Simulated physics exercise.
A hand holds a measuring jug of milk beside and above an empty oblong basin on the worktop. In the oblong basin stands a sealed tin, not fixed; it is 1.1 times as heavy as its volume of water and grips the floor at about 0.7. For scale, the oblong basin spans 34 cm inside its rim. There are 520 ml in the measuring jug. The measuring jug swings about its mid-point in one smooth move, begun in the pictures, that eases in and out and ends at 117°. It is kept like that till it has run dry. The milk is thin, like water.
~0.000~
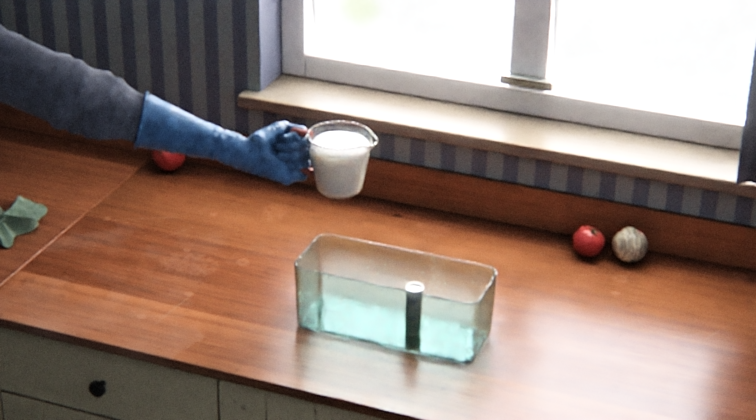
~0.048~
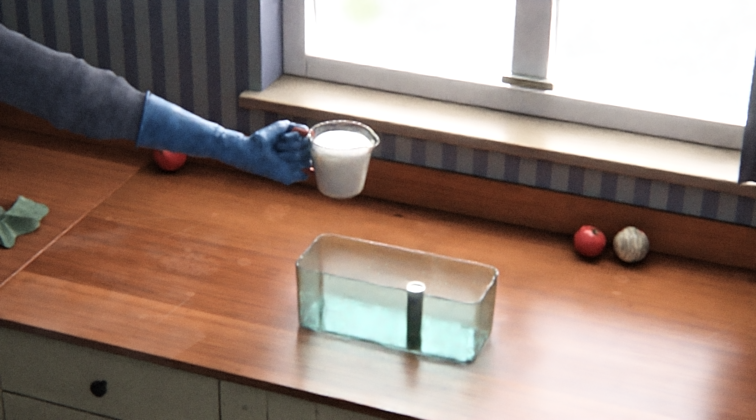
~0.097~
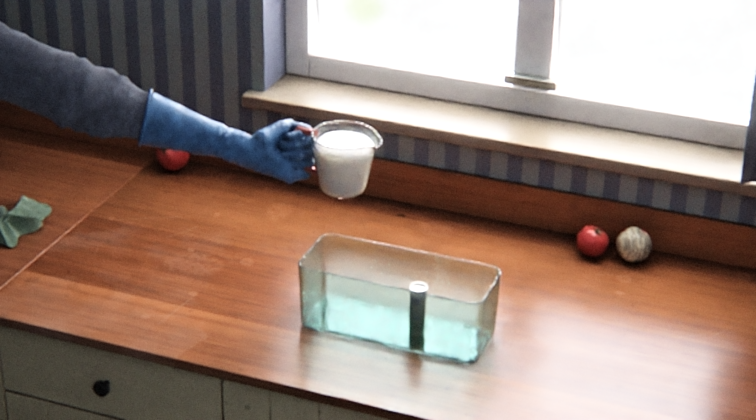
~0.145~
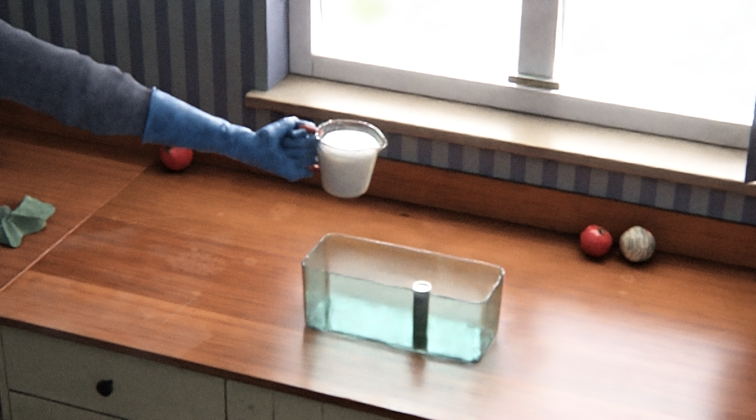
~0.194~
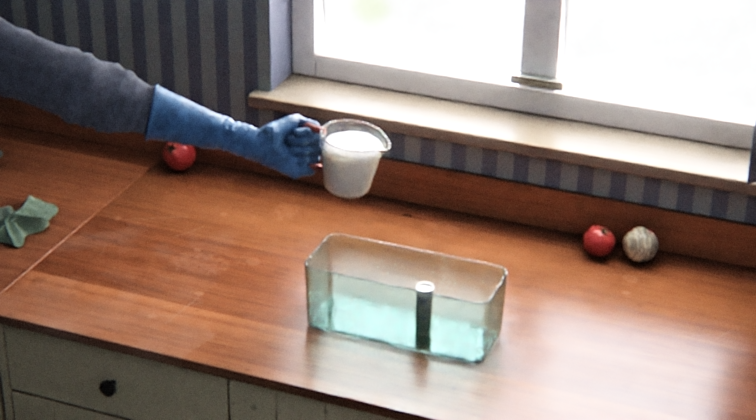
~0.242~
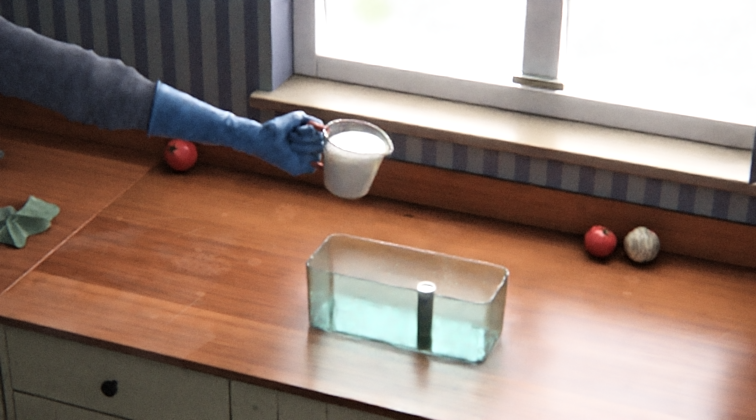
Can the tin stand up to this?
It falls.
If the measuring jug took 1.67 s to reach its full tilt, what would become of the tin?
Then it stays up.
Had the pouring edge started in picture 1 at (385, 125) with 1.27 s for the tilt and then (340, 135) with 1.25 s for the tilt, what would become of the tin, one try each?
First it remains upright; then it stays up.
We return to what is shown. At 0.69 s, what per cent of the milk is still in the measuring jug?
About 66 per cent.
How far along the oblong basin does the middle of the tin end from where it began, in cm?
About 8.0 cm.
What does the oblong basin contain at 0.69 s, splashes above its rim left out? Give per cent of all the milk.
Near 8 in a hundred.
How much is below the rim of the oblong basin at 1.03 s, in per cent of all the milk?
Near 76 in a hundred.
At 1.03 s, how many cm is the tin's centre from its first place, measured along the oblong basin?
About 0 cm.
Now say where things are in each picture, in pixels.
In the first picture, it leans 0°; its right rim is at (376, 143); the milk meets the walls at (314, 137) and (370, 148); the oblong basin's rim runs from (307, 250) to (488, 288); the tin's top is at (415, 289).
In the second picture, it leans 0°; its right rim is at (378, 143); the milk meets the walls at (315, 137) and (371, 148).
In the third picture, it leans 2°; its right rim is at (381, 144); the milk meets the walls at (318, 137) and (374, 148).
In the fourth picture, it leans 4°; its right rim is at (385, 145); the milk meets the walls at (323, 136) and (378, 148).
In the fifth picture, it leans 7°; its right rim is at (389, 147); the milk meets the walls at (327, 137) and (383, 149).
In the sixth picture, it leans 10°; its right rim is at (392, 151); the milk meets the walls at (329, 138) and (386, 150).
Then, 0.69 s in, the tilt is 69° and 66 per cent is still to pour; the tin stands where it began.
Then, 1.03 s in, the tilt is 108° and 7 per cent is still to pour; the tin stands where it began.
Then, 1.37 s in, the tilt is 117° and 0 per cent is still to pour; the tin lies on its side.
Then, 1.75 s in, the tilt is 117° and 0 per cent is still to pour; the tin lies on its side.
Finally, the tin lies on its side.
